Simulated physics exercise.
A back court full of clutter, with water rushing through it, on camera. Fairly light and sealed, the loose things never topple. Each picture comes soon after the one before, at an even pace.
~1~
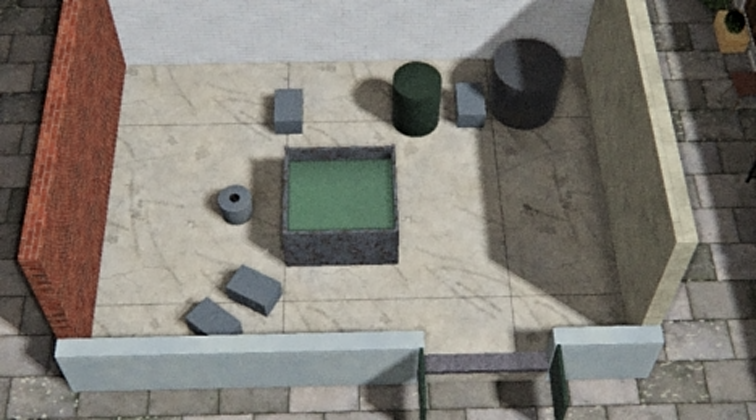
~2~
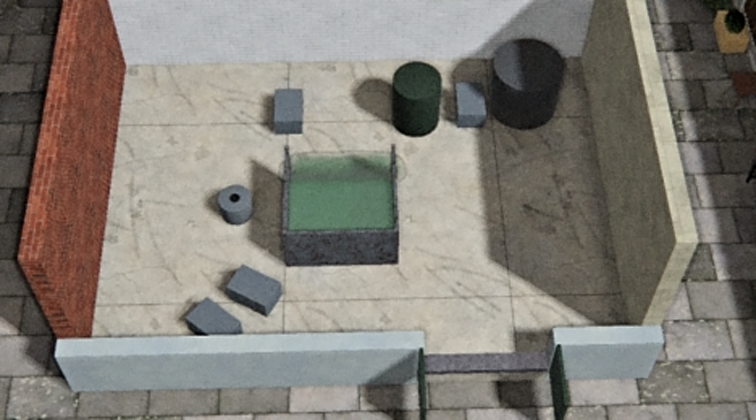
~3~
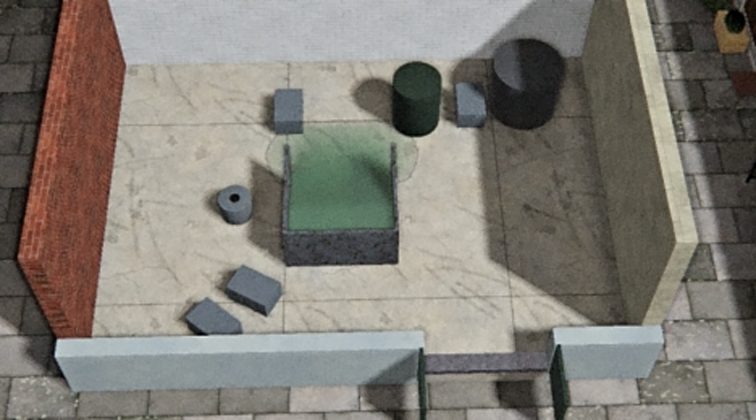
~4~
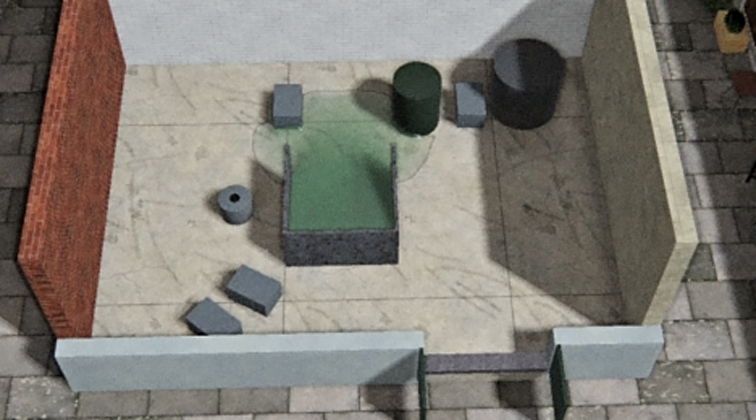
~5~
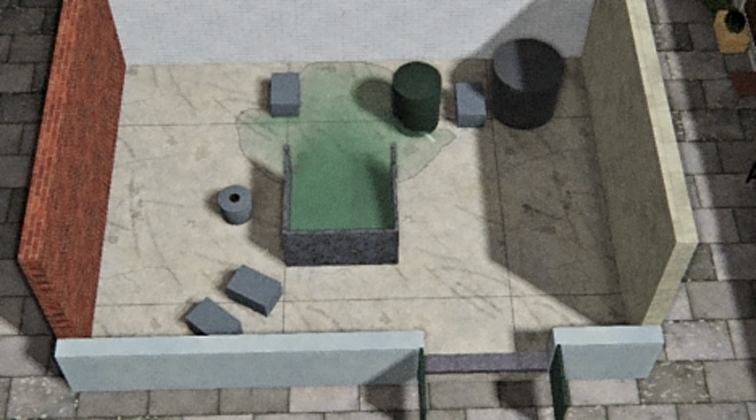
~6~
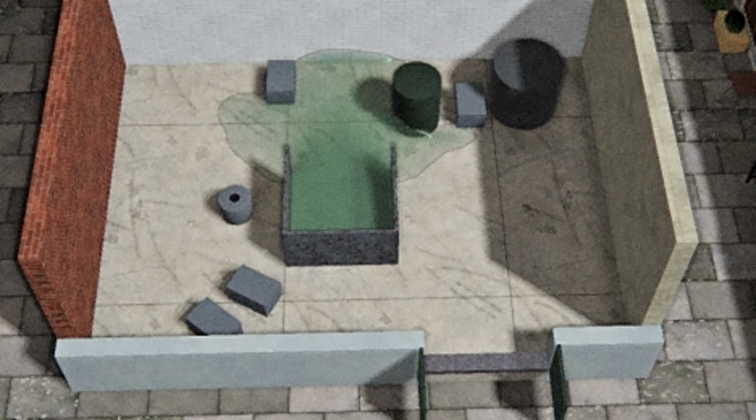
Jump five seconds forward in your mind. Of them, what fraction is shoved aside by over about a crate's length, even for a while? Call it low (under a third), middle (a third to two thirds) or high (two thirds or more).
Middle.
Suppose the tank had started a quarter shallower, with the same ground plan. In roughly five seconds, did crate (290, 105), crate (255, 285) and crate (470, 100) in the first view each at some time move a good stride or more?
Taking them as listed - the full distance for the first, a shorter distance for the second, the full distance for the third.
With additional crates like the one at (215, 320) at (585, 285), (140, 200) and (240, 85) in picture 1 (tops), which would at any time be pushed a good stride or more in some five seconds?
Here's how it goes: Never gets far, sent far off, and lastly sent far off.
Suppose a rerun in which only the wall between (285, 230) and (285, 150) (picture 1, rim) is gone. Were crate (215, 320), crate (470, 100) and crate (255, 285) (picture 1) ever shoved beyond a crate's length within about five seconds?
First covers that distance, second stays short of it, third covers that distance.
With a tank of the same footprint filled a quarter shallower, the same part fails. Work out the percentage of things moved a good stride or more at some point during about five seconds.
About 40 %.
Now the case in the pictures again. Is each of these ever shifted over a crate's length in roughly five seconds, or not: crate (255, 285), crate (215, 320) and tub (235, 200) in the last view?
Successively: Never went far, never went far, never went far.
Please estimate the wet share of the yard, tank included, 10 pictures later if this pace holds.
Roughly 45 %.
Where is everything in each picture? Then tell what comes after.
In the first picture, a crate at (288, 105), on the bottom; a crate at (213, 320) rests on the ground; 0 of 5 have shifted.
In the second picture, a crate at (288, 105) rests on the ground; a crate at (213, 320) rests on the ground; 0 of 5 have shifted.
In the third picture, a crate at (288, 105) rests on the ground; a crate at (213, 320), on the bottom; 0 of 5 have shifted.
In the fourth picture, a crate at (287, 100), on the bottom, close to its start; a crate at (213, 320), on the bottom; 1 of 5 have shifted.
In the fifth picture, a crate at (285, 88) rests on the ground, a stride from its start; a crate at (213, 320), on the bottom; 1 of 5 have shifted.
In the sixth picture, a crate at (280, 75) rests on the ground, a stride from its start; a crate at (213, 320) rests on the ground; 1 of 5 have shifted.
A moment on, 1 of 5 are well off their spots; 1 afloat.
Next, 1 of 5 are well off their spots; 1 afloat.
Later, 2 of 5 are well off their spots; 2 afloat.
In the end, 2 of 5 are well off their spots, and 2 have been at some point; 1 afloat.
